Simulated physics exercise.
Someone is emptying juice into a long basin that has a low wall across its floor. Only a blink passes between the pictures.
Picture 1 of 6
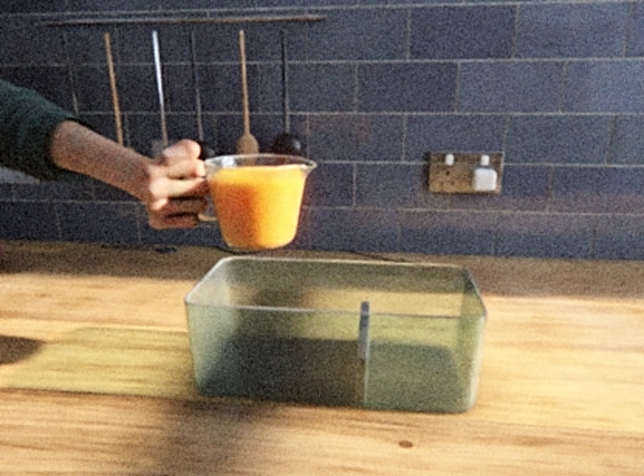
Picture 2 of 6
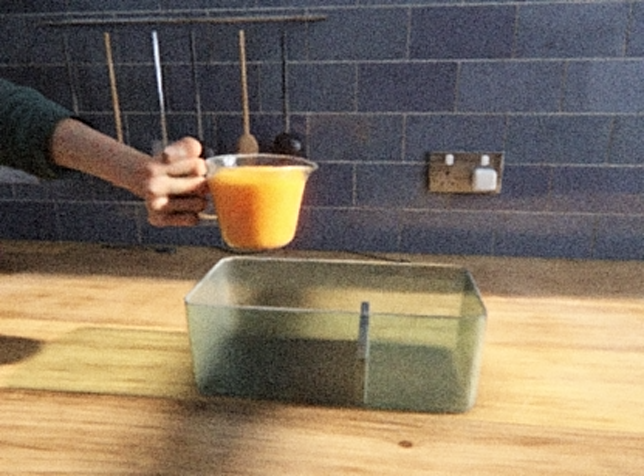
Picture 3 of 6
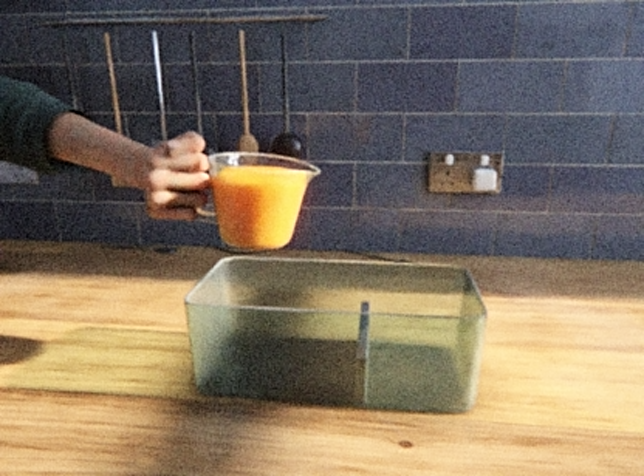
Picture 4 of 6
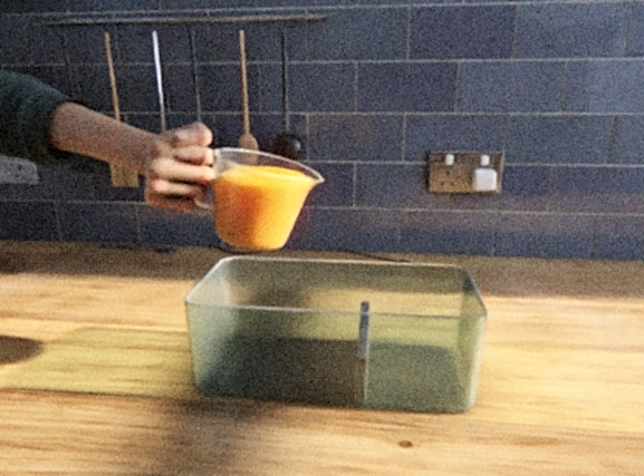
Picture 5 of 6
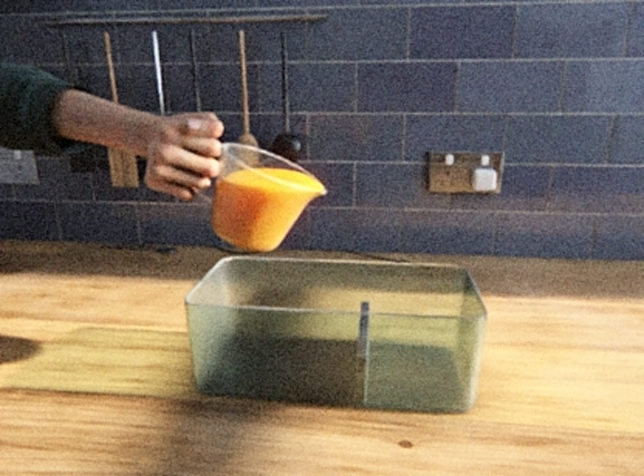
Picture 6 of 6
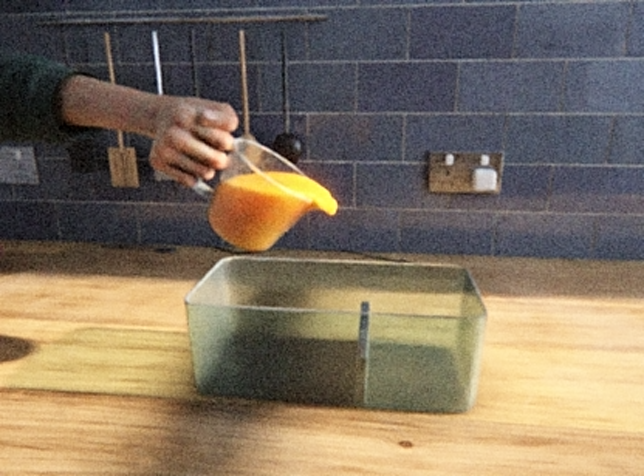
A hand reaching in from the left, in a dark green sleeve, holds a clear glass jug of bright orange juice above a long, translucent greenish basin with a low divider. They are seen from the front on a sunlit wooden counter, before blue-grey tiles, hanging utensils and a socket. The hand tilts the jug steadily rightward until juice slips over its lip, while the camera stays still.
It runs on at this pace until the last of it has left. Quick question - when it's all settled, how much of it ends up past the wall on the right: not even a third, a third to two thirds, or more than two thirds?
The part right of the wall will probably remain beneath one third.
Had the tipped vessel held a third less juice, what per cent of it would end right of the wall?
Estimated share: Around 5 %.
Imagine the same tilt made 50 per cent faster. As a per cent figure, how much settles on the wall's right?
Somewhere near 15 percent.
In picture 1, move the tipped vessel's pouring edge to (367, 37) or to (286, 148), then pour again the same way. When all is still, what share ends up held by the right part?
In order, some 80 and 5 percent.
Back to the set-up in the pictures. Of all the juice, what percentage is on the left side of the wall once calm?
Around 80 %.
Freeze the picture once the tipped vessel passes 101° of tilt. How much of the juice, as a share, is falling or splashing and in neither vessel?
20 %.
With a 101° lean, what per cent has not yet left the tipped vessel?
Roughly 25 %.
A moment on, the tilt is 101° and 27 per cent is still to pour, 35 is left of the wall and 19 right of it.
Next, the tilt is 121° and 0 per cent is still to pour, 77 is left of the wall and 19 right of it.
Then the tilt is 121° and 0 per cent is still to pour, 78 is left of the wall and 21 right of it.
Later the tilt is 121° and 0 per cent is still to pour, 78 is left of the wall and 20 right of it.
At rest 78 per cent lies left of the wall, 20 right of it and 1 outside.
